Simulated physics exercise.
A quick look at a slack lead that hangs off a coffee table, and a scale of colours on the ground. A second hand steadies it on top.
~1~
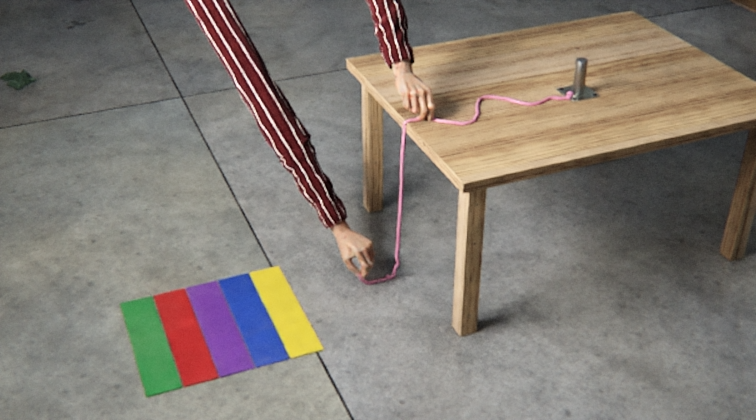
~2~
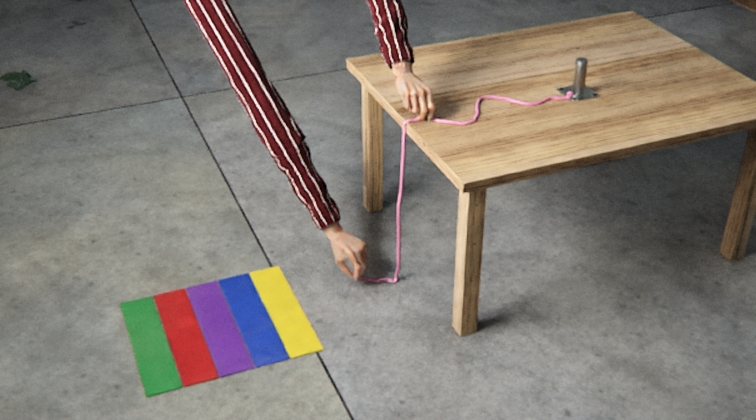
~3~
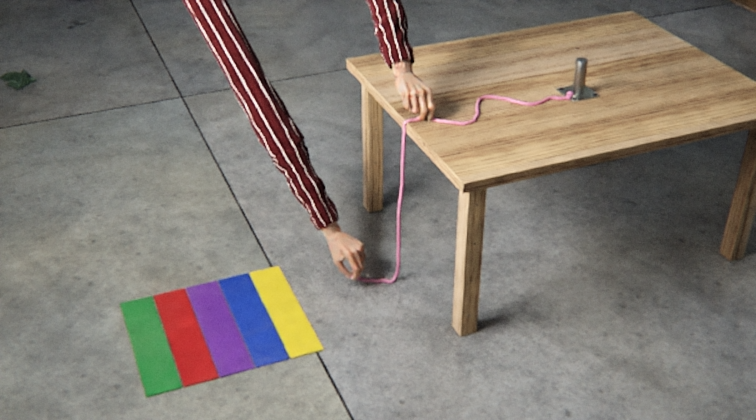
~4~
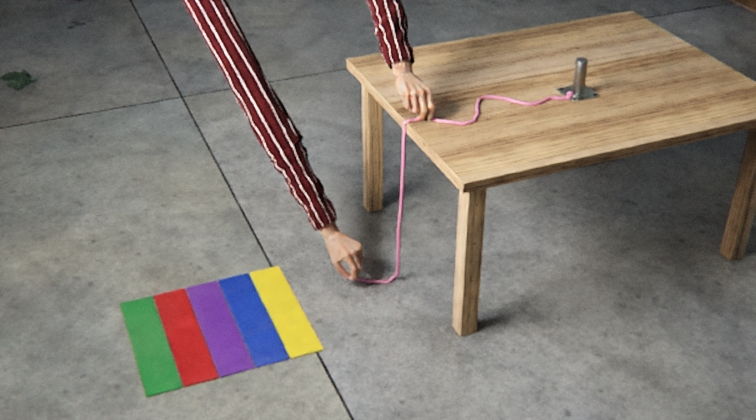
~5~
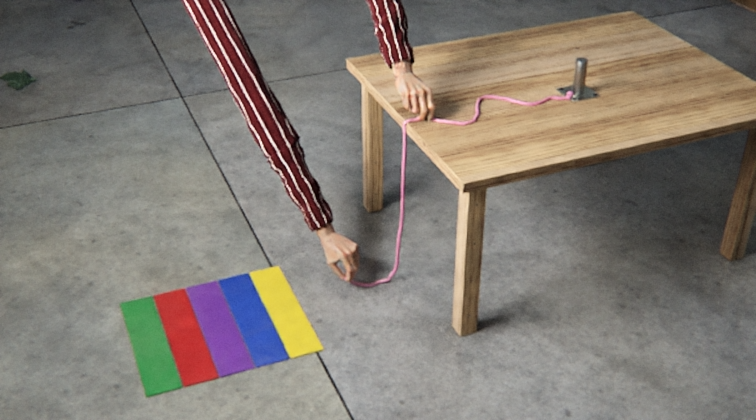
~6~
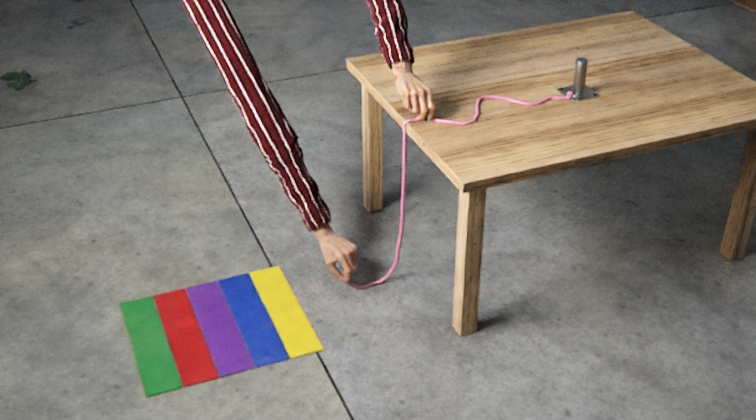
We see two striped-sleeved arms holding a pink cord that runs from a metal post on a wooden table over its edge, as the lower hand draws the cord's end slightly left, near a mat of coloured stripes.
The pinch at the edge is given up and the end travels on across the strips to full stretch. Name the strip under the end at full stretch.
Over red.
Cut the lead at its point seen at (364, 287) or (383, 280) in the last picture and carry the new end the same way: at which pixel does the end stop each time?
In that order: (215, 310) and (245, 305).
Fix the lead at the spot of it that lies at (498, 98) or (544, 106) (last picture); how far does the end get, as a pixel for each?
About (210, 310) and (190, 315).
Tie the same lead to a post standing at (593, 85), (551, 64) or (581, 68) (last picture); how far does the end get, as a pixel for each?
Near (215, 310), (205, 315) and (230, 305).
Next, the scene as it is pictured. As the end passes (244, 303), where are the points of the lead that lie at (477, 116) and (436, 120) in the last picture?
The first at (433, 117), the second at (401, 146).
A little later, end near (244, 303); over blue.
Next, end near (205, 313); over purple.
When it is tight, end near (181, 319); over red. The end stops over the red strip.
